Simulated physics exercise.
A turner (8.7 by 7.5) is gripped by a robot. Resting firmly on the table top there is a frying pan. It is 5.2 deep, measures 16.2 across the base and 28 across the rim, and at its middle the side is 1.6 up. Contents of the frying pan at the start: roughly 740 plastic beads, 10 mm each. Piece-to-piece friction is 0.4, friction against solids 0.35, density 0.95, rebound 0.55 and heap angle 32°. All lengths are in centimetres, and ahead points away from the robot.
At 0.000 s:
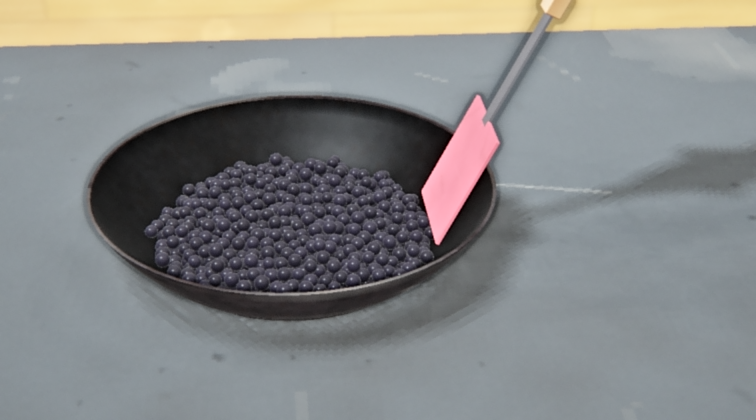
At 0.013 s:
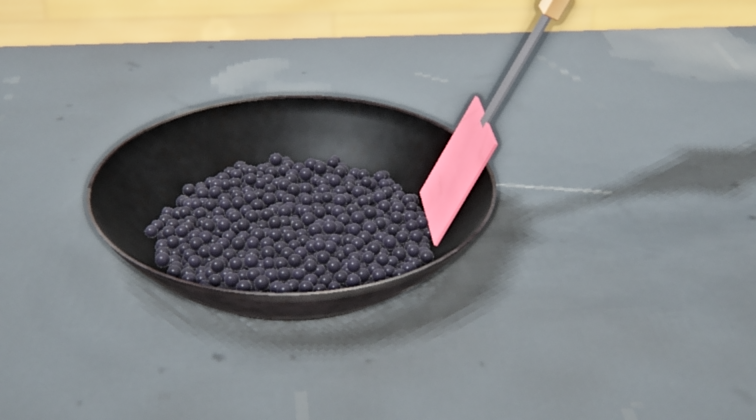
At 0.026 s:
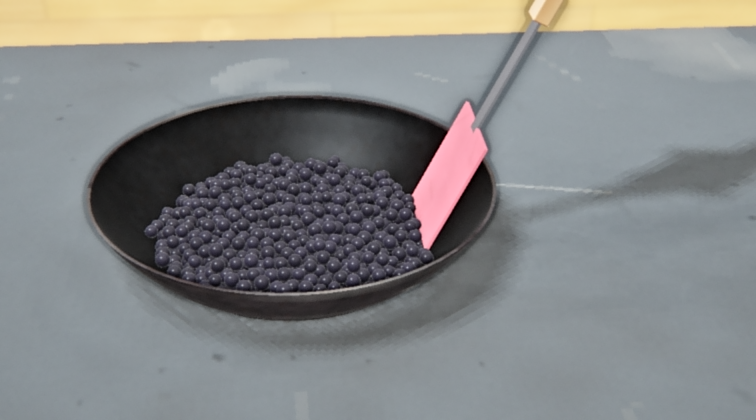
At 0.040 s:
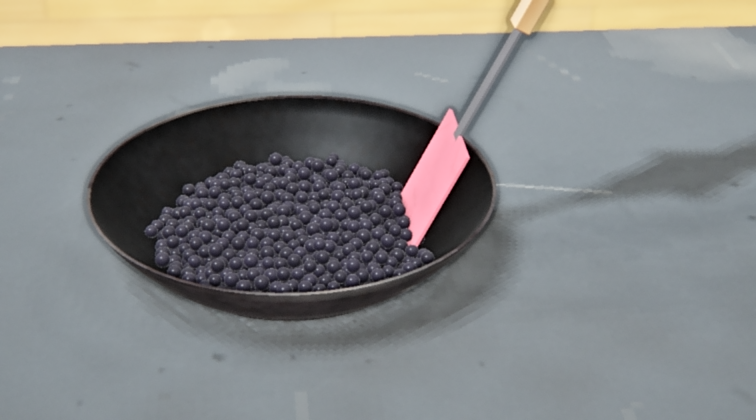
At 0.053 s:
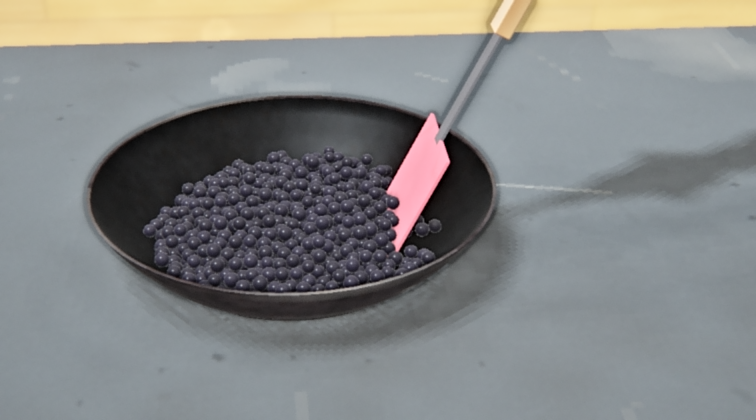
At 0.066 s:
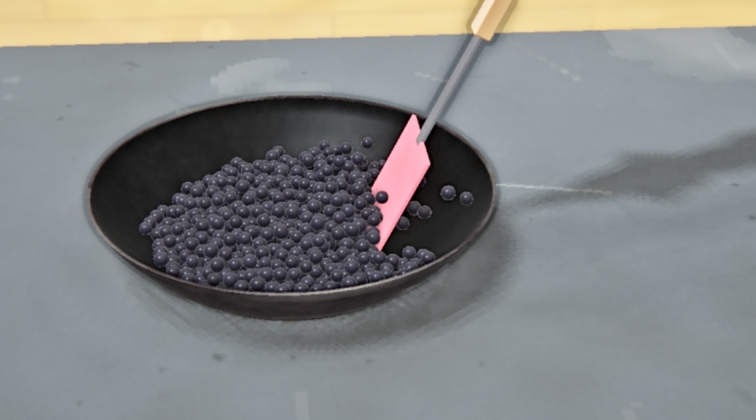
A pink turner with a grey shaft and tan handle moves steadily left from the right side of a black frying pan, its blade slanted, while the camera stays still. The pan, holding a heap of dark bluish-grey beads, sits on a grey tabletop with a pale yellow strip behind, seen from above at an angle. The blade pushes the heap's right edge leftward, and a few beads separate behind it.
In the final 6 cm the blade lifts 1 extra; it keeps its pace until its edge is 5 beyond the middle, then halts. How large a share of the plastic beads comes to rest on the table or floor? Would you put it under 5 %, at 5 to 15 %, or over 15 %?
I would say under 5 %.
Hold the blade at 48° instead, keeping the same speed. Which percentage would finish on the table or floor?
Result, estimated: 0 %.
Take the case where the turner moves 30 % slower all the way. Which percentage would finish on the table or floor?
Estimated share: Some 0 %.
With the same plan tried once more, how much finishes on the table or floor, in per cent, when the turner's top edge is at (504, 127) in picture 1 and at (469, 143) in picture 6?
Around 0 per cent finishes on the table or floor.
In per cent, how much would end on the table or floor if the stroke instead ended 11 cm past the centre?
Estimate: Approx. 35 %.
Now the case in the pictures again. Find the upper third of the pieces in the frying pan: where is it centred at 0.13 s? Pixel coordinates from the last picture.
Near pixel (266, 204).
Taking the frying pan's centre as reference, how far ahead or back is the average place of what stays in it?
Roughly 4.5 centimetres ahead.
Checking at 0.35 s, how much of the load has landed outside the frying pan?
Share at that moment: About 0 %.
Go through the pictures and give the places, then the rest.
Turner top edge at (488, 118), sloping 64°; upper third of the load around (294, 218), from x 150 to 430, top at y 160; 735 in the frying pan, in the first frame.
Turner top edge at (486, 119), sloping 64°; upper third of the load around (294, 218), from x 150 to 430, top at y 160, in the second frame.
Turner top edge at (477, 125), sloping 64°; upper third of the load around (294, 217), from x 150 to 425, top at y 160, in the third frame.
Turner top edge at (459, 132), sloping 64°; upper third of the load around (301, 216), from x 150 to 425, top at y 160, in the fourth frame.
Turner top edge at (440, 137), sloping 64°; upper third of the load around (306, 213), from x 150 to 435, top at y 150, in the fifth frame.
Turner top edge at (421, 138), sloping 64°; upper third of the load around (305, 208), from x 145 to 465, top at y 145; 735 in the frying pan, in the sixth frame.
After 0.10 s, sloping 64°, highest piece 13 above the table; 733 in the frying pan, 2 on the blade or in flight.
After 0.13 s, sloping 64°, highest piece 20 above the table; 732 in the frying pan, 3 on the blade or in flight.
After 0.35 s, sloping 64°, highest piece 36 above the table; 720 in the frying pan, 5 on the table or floor, 10 on the blade or in flight.
After 1.40 s, sloping 64°, highest piece 6 above the table; 720 in the frying pan, 15 on the table or floor.
At rest, 720 in the frying pan, 15 on the table or floor. That is 2 % on the table or floor.
